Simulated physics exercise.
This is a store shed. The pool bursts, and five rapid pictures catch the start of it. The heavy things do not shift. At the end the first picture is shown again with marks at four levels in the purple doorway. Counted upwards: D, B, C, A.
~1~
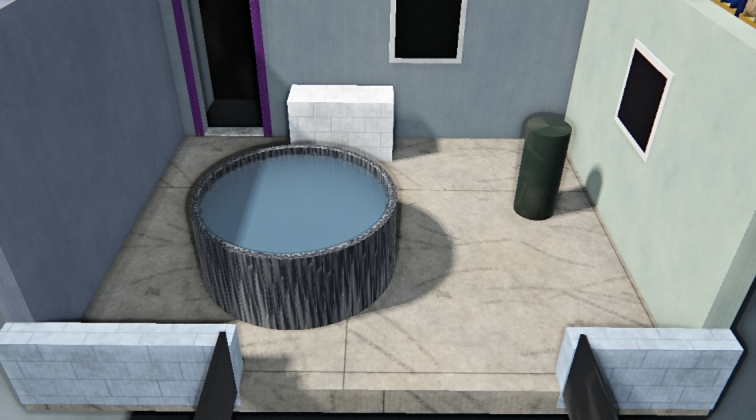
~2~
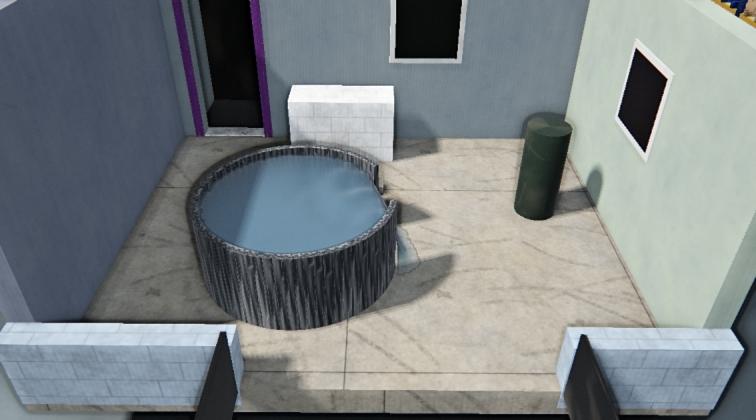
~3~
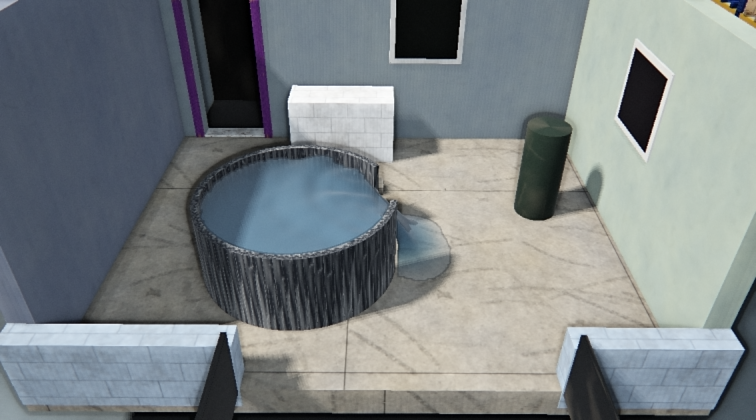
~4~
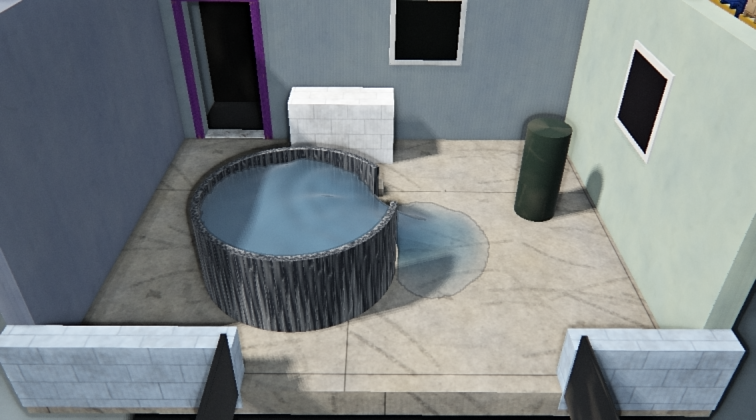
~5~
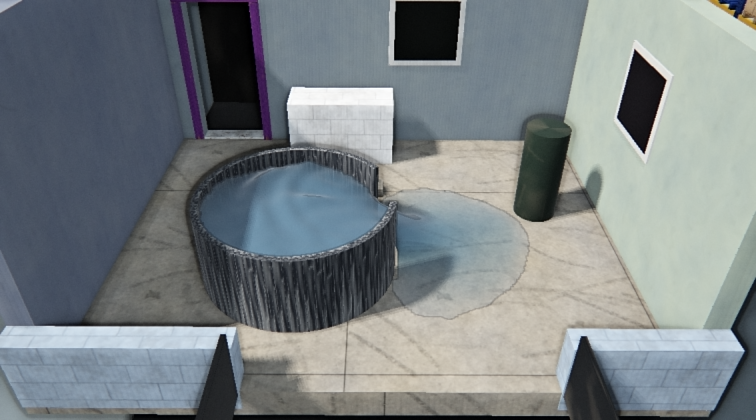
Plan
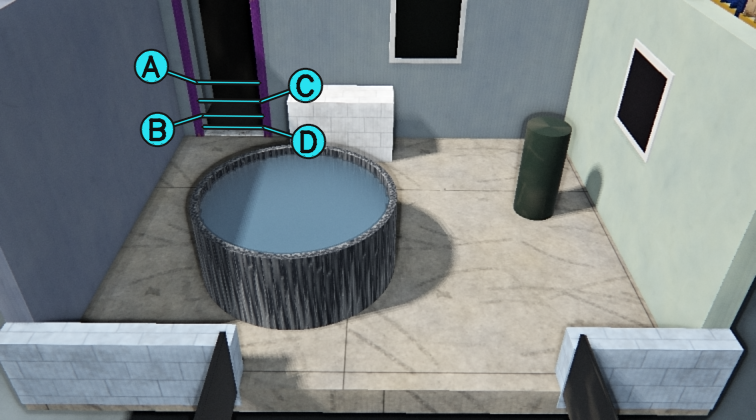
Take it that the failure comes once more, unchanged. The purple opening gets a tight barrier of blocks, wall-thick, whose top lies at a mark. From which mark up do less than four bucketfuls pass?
It is D.
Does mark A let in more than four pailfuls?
No, not at all.
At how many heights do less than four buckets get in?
All of them.
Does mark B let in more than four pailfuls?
No, not at all.
On the marked copy, A at (227, 82); B at (232, 116); C at (230, 101); D at (233, 127); from the bottom up D, B, C, A.
With A, nothing gets over.
With B, nothing gets over.
With C, nothing gets over.
With D, nothing gets over.
